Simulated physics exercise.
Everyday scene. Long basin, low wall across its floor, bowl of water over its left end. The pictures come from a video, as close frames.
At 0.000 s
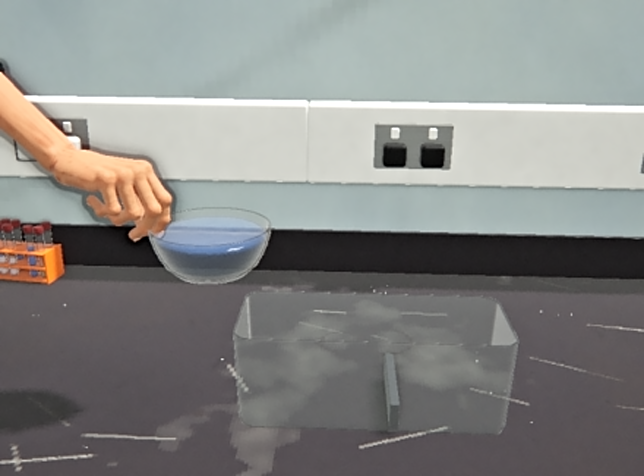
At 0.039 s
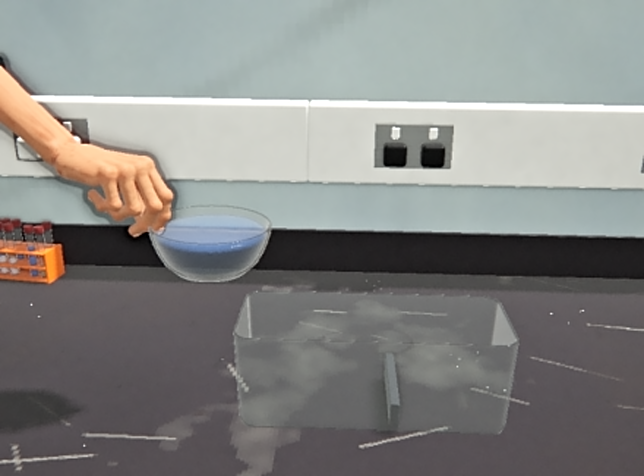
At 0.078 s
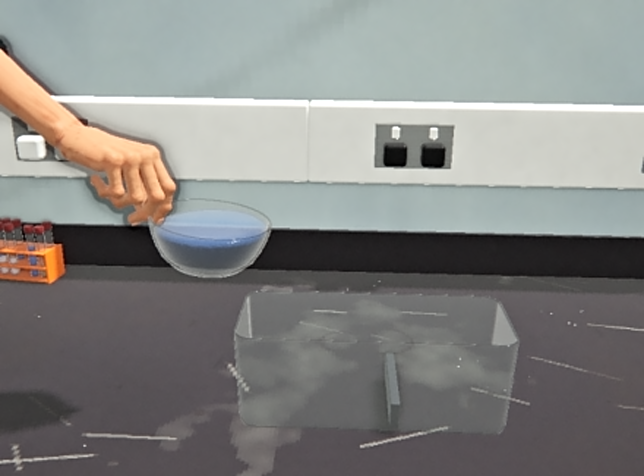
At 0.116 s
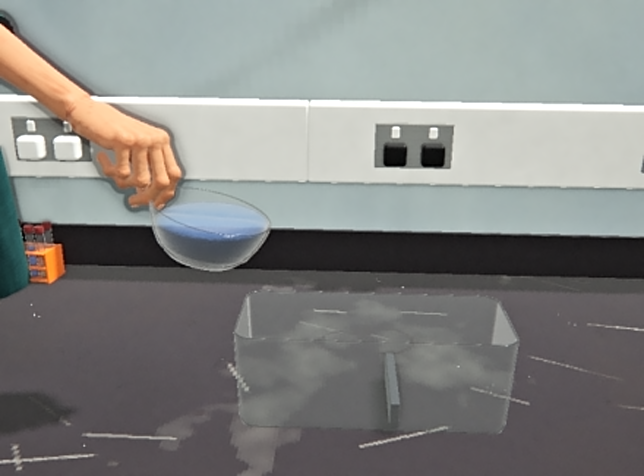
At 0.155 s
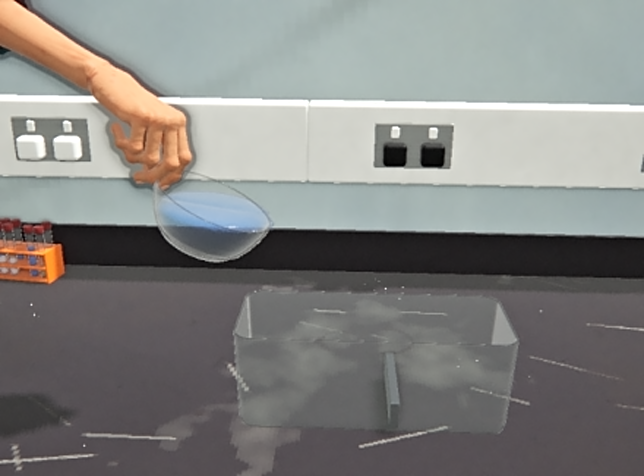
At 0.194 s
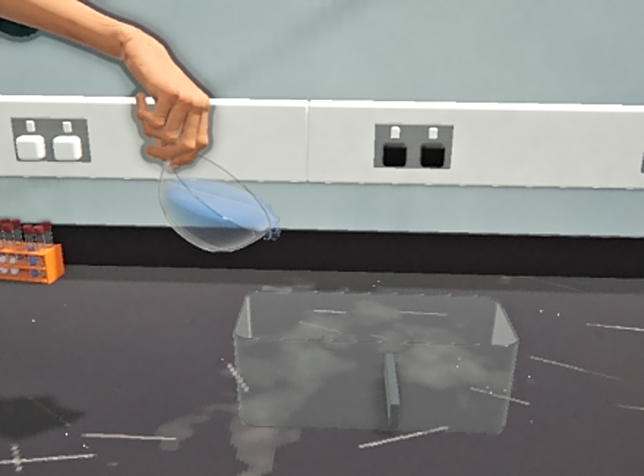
A hand lifts one side of a clear bowl, tilting its blue water rightward over the rim.
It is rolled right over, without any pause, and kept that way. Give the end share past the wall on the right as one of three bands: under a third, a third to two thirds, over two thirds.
The end share is under a third.
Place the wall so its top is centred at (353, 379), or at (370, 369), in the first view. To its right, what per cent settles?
First try close to 60 percent, second try close to 30 percent.
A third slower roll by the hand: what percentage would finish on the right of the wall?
It comes to some 15 in a hundred.
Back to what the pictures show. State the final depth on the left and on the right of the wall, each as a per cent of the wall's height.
Left side roughly 50, right side roughly 10.
A moment on, the bowl is tipped right over and 13 per cent is still to pour, 15 is left of the wall and 0 right of it.
Next, the bowl is tipped right over and 0 per cent is still to pour, 84 is left of the wall and 8 right of it.
Then the bowl is tipped right over and 0 per cent is still to pour, 69 is left of the wall and 11 right of it.
Later the bowl is tipped right over and 0 per cent is still to pour, 76 is left of the wall and 14 right of it.
Finally, 75 per cent lies left of the wall, 14 right of it and 10 outside.
